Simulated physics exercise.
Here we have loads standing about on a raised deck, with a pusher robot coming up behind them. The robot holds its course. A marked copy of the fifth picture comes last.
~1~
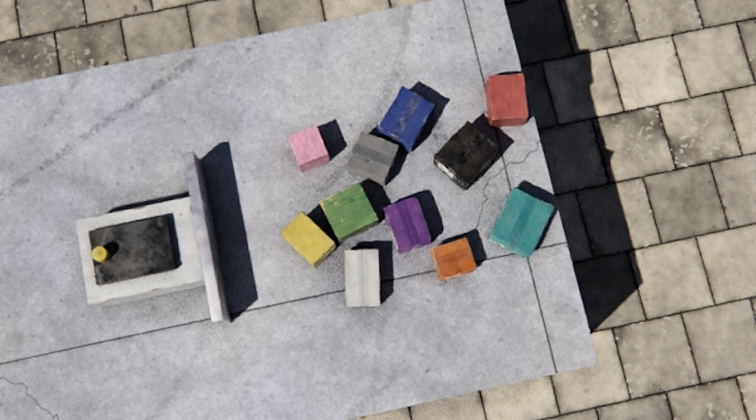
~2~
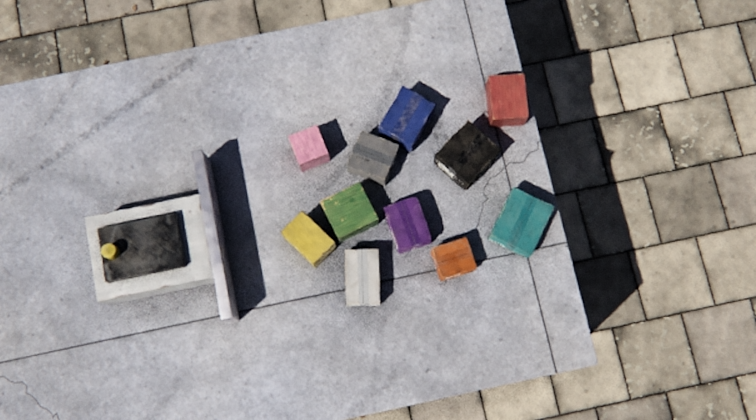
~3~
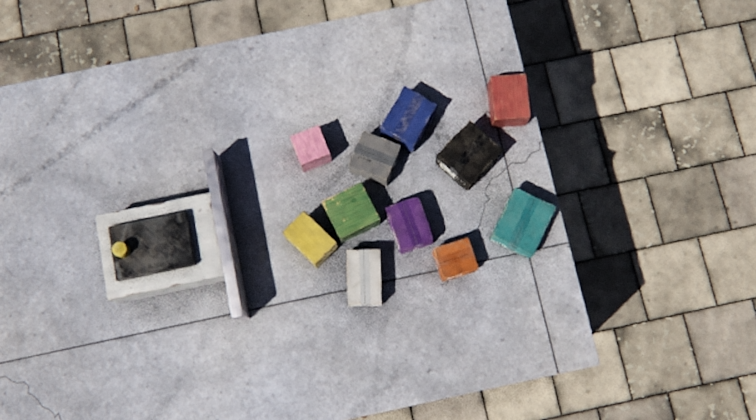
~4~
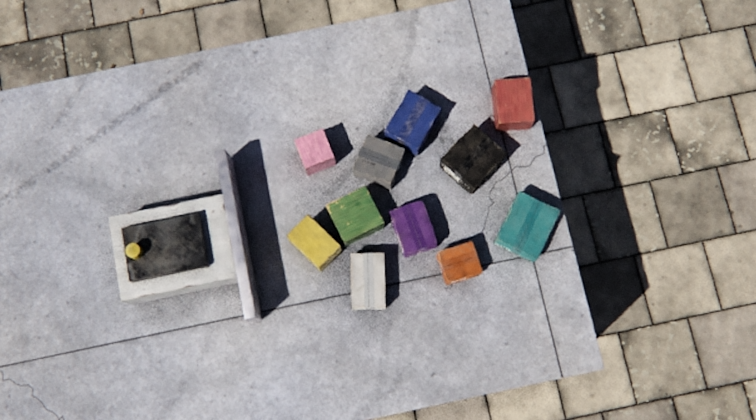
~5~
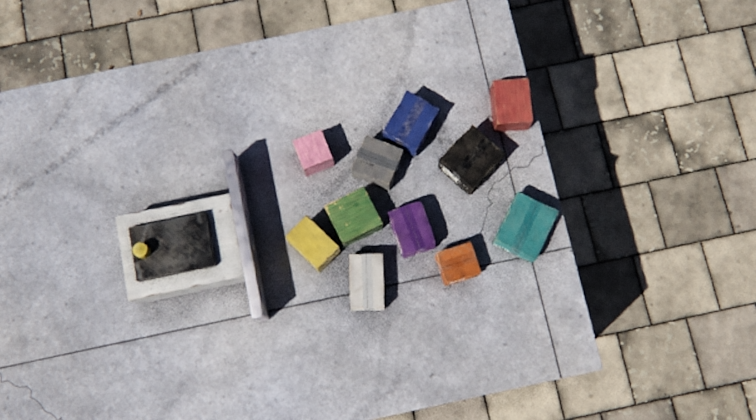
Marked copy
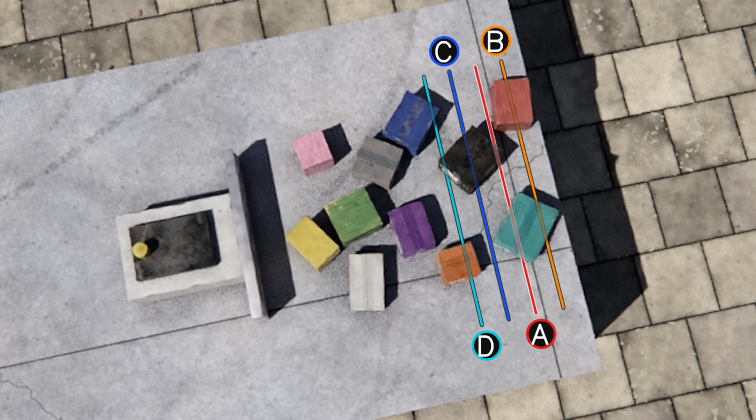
We see a top-down view of a pale raised deck where a white robot with a wide front plate moves slowly and steadily right toward a scattered group of colourful boxes, which stay in place as the gap narrows.
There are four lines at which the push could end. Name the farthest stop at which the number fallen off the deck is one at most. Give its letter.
As far as mark D.
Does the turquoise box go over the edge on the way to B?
Yes.
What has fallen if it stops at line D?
It is the turquoise box.
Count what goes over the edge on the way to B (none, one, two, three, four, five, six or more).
Six or more.
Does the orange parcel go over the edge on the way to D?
No.
On the marked copy, A at (505, 186); B at (531, 181); C at (478, 192); D at (452, 197).
Following D. Soon after the start, robot (254, 229); white parcel (374, 283); pink crate (327, 151).
Later, robot (332, 213); turquoise box (531, 231); purple parcel (494, 221).
In the end, robot (388, 202); turquoise box over the edge; red crate (524, 92); one fallen.
As for the rest, A drops five; B drops eight; C drops three.
